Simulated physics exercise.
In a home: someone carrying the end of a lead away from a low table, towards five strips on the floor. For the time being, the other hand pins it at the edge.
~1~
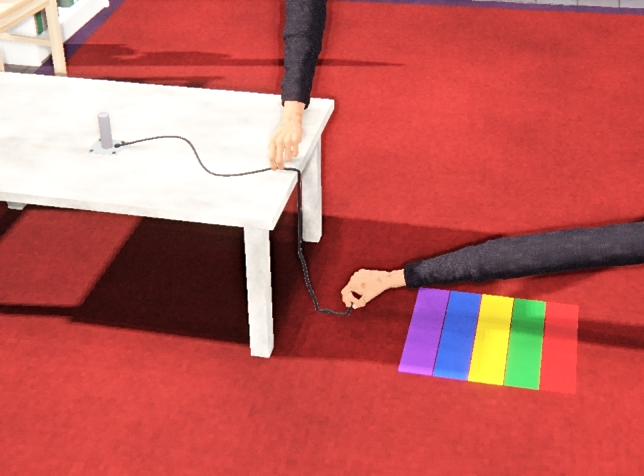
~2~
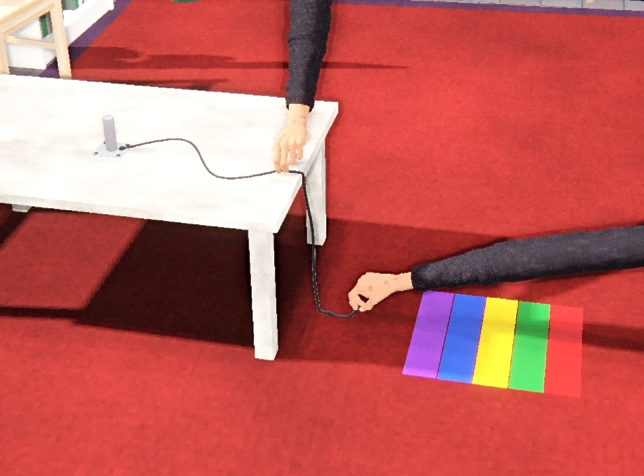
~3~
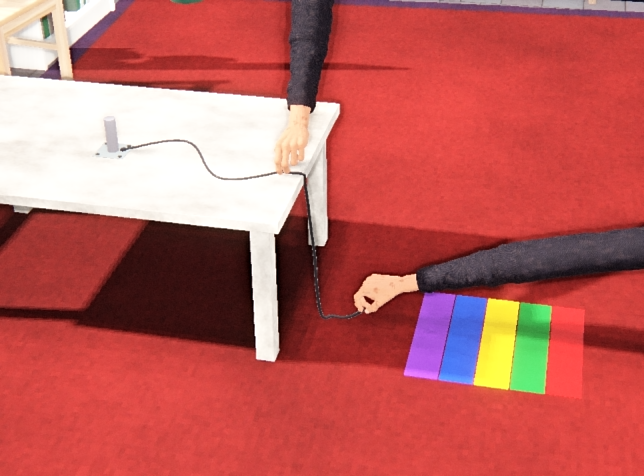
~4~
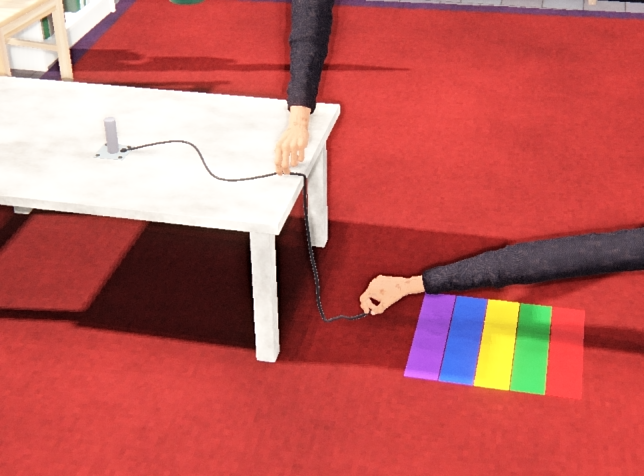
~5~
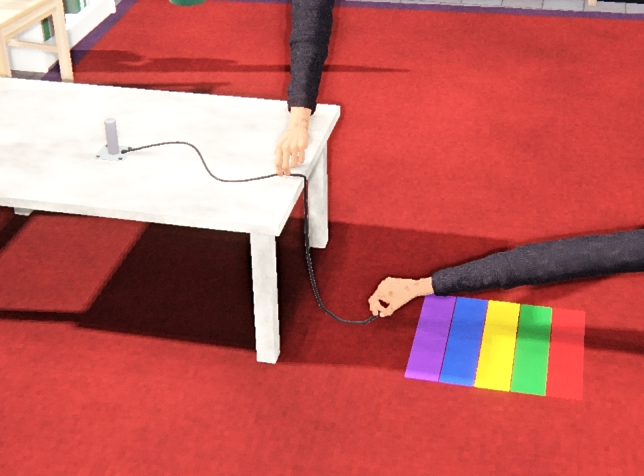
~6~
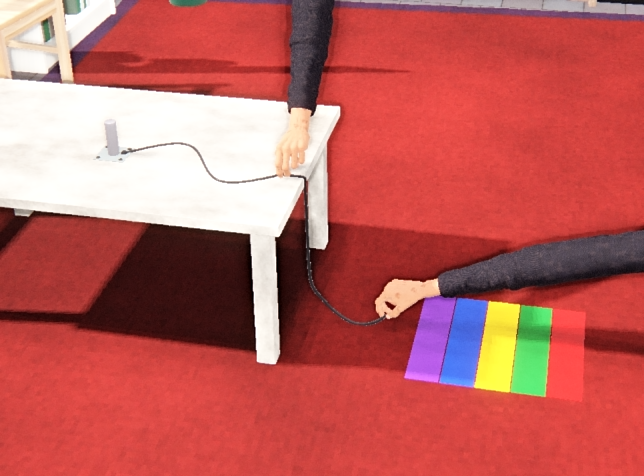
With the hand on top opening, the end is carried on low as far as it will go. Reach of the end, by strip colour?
Green.
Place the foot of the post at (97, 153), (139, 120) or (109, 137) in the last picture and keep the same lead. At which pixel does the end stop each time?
First close to (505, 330), next close to (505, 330), last close to (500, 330).
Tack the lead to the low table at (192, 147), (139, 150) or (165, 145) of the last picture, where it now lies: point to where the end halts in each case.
Results: (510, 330); (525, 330); (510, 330).
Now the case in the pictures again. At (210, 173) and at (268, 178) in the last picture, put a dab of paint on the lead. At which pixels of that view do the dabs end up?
Result - first point (253, 169), second point (317, 188).
Early on, end near (469, 325); over blue.
Midway, end near (508, 330); over yellow.
At the end of the slack, end near (530, 332); over green. The end stops over the green strip.
